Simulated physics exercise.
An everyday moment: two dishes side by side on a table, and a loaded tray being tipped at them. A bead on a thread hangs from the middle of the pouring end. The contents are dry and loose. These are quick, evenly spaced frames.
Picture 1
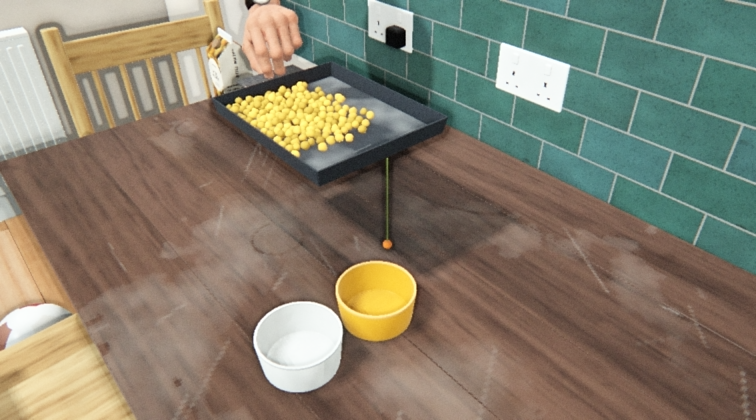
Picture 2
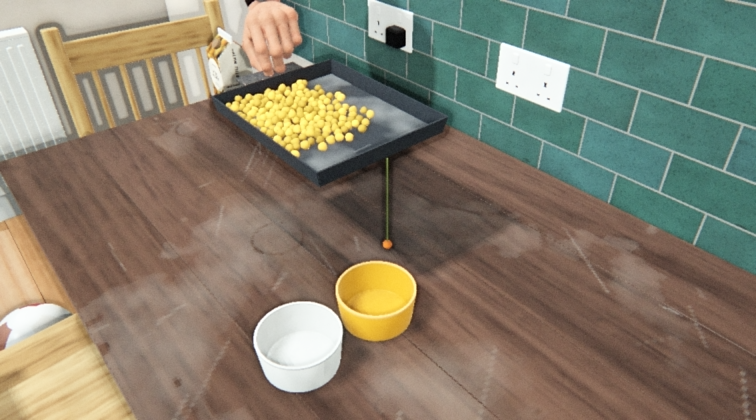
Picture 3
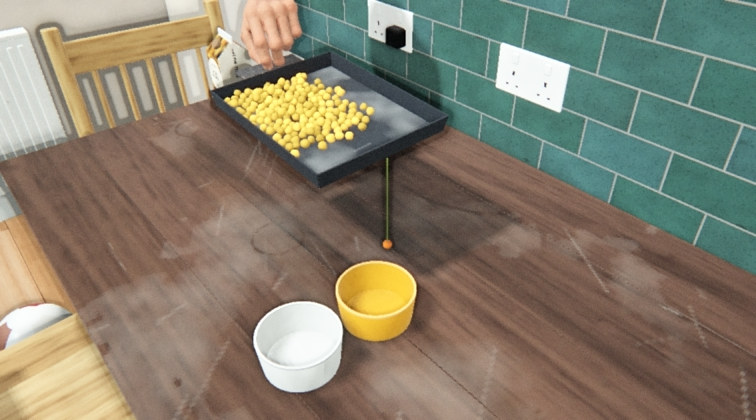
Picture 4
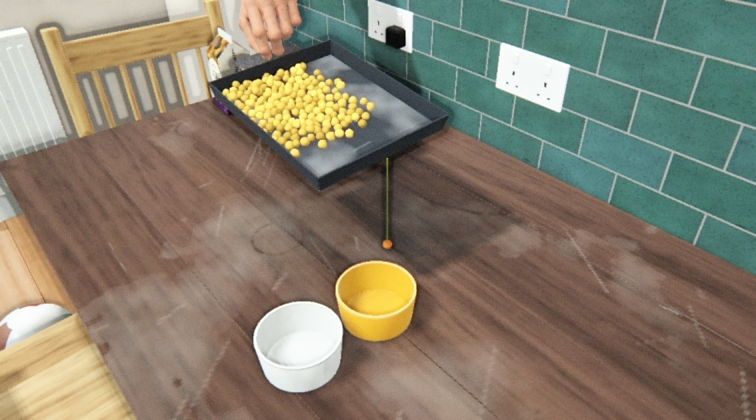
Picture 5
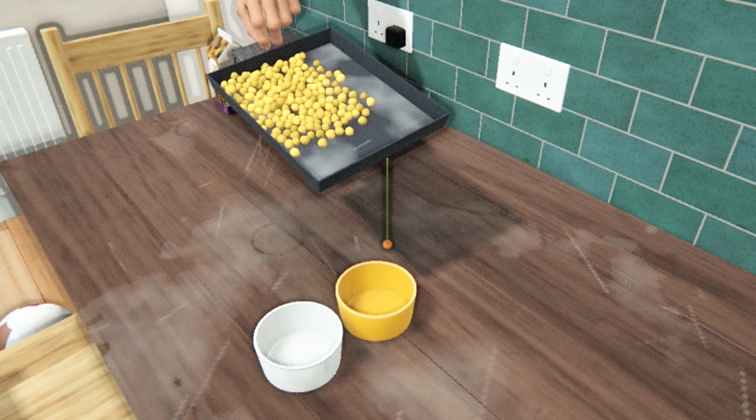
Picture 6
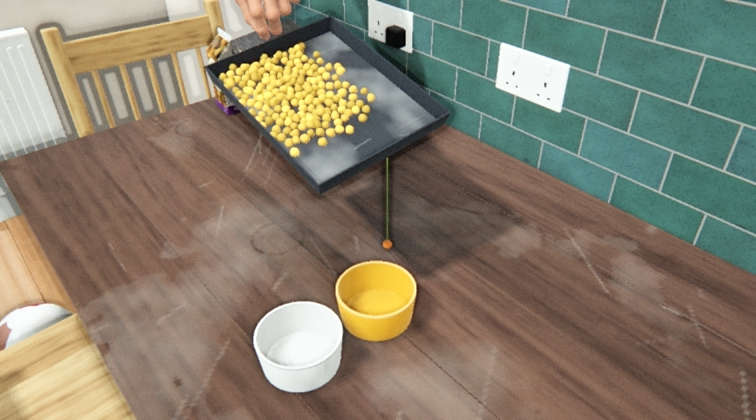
On a wooden table by a green tiled wall, a hand held a dark tray of yellow balls beyond a white dish and a yellow one, then slowly raised its far end.
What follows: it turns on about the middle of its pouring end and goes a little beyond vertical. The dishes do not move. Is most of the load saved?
In the dishes lies over half of it.
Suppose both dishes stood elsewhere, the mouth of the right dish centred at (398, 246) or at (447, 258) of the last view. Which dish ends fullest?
First left, then the left one.
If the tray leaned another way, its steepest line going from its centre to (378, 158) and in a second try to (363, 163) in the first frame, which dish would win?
One: The right dish. Two: The dish on the right.
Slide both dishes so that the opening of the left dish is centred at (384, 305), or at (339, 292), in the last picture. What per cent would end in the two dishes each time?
About 40 and 70 per cent.
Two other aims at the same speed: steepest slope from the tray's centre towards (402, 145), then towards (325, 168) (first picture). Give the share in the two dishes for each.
About 10 and 40 per cent.
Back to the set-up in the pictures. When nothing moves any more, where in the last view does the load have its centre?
Near (359, 317).
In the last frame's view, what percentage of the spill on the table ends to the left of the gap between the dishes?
Near 60 %.
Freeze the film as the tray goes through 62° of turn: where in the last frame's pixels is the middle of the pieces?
Near (324, 137).
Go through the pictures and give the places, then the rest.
The first frame shows corners of the pouring end (318, 169) and (443, 117), level; middle of the load (292, 115), puffed corn balls; left dish (325, 371); right dish (402, 321); bead on its thread (387, 244).
The second frame shows corners of the pouring end (318, 170) and (443, 116), level; middle of the load (292, 113).
The third frame shows corners of the pouring end (318, 172) and (444, 115), tipped barely, lowest at the left corner; middle of the load (292, 109).
The fourth frame shows corners of the pouring end (319, 175) and (444, 114), tipped a little, lowest at the left corner; middle of the load (291, 103).
The fifth frame shows corners of the pouring end (319, 178) and (445, 112), tipped a little, lowest at the left corner; middle of the load (291, 97).
The sixth frame shows corners of the pouring end (320, 181) and (446, 111), tipped clearly, lowest at the left corner; middle of the load (290, 91); left dish (325, 371); right dish (402, 321).
Just after the last frame, tray tipped steeply; almost all on the tray; just a few in the air.
A moment on, tray tipped past a quarter turn; almost all on the tray; just a few in the left dish; just a few in the right dish; just a few outside both; just a few in the air.
Further on, tray tipped past a quarter turn; about a tenth in the left dish; roughly half in the right dish; roughly a third outside both.
When it is over, tray tipped past a quarter turn; about a tenth in the left dish; roughly half in the right dish; roughly a third outside both.
